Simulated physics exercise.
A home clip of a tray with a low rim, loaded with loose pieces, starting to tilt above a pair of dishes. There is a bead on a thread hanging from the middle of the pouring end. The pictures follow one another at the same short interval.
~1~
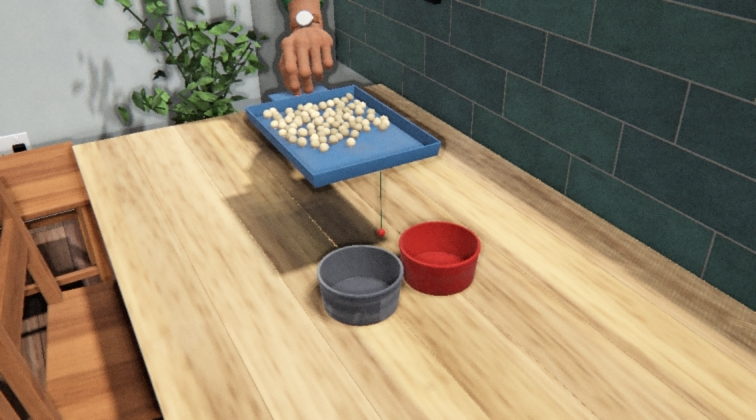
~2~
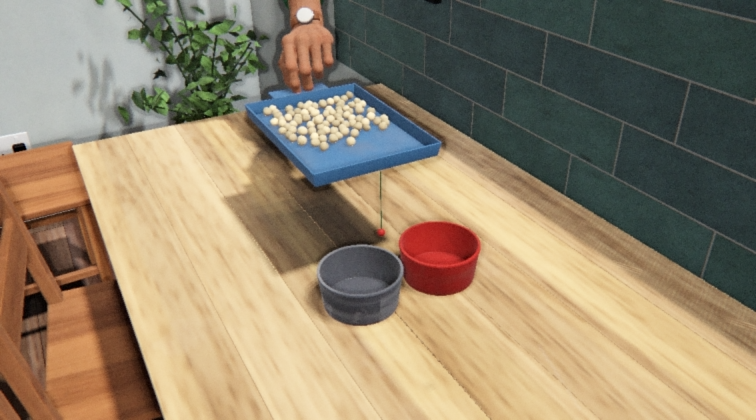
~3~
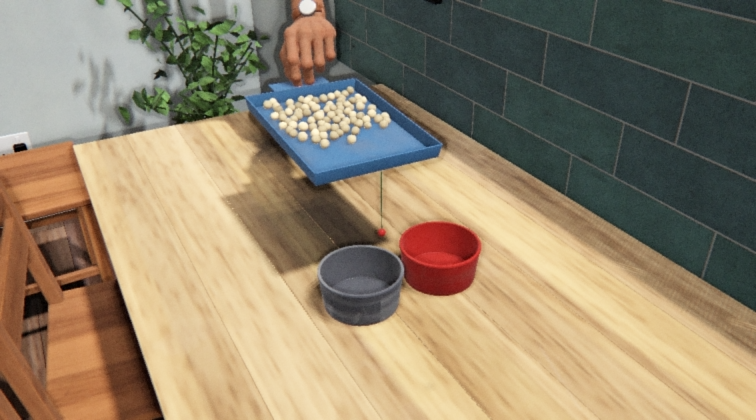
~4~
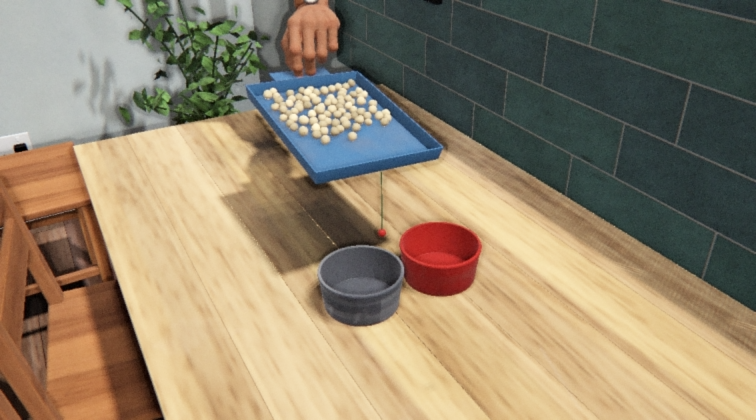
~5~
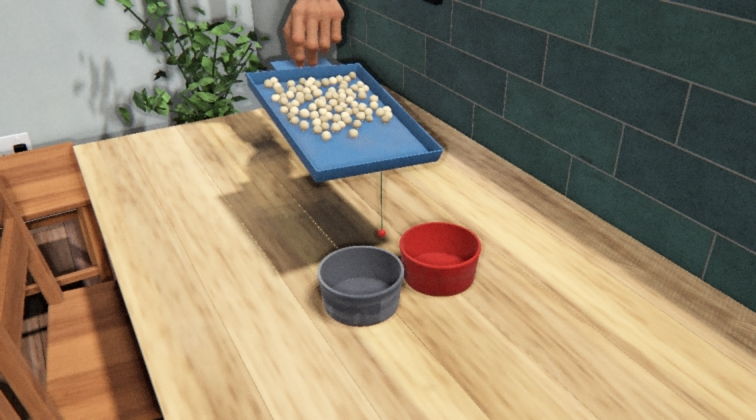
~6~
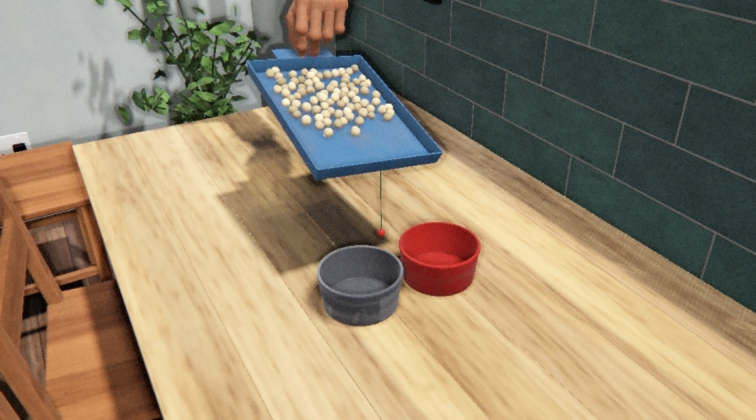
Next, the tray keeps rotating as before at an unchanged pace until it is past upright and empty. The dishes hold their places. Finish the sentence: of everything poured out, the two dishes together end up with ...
They end up with the majority of it.
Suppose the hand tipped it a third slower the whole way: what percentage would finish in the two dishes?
I'd put it near 80 per cent.
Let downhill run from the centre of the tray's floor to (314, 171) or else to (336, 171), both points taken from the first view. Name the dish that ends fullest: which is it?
So, the dish at the left the first time round, the dish at the left the second.
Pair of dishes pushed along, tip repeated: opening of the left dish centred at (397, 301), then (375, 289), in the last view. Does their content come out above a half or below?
Place 1: Lower than half; place 2: Lower than half.
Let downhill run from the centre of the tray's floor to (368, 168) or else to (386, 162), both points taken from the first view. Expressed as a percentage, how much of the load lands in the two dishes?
About 80 % and 80 %.
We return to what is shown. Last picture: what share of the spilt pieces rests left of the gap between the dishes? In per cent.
It works out to some 20 per cent.
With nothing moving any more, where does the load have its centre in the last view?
Resting centre, last frame: Roughly (443, 267).
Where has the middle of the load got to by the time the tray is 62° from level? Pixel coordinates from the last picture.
The load's middle is around (411, 143).
Shortly afterwards, tray tipped steeply; the bulk on the tray; only a few in the right dish; only a few outside both; a little in the air.
Next, tray tipped past a quarter turn; the bulk on the tray; a little in the right dish; a little outside both; only a few in the air.
Some moments later, tray tipped past a quarter turn; only a few in the left dish; near two thirds in the right dish; near a quarter outside both.
In the end, tray tipped past a quarter turn; only a few in the left dish; near two thirds in the right dish; near a quarter outside both.
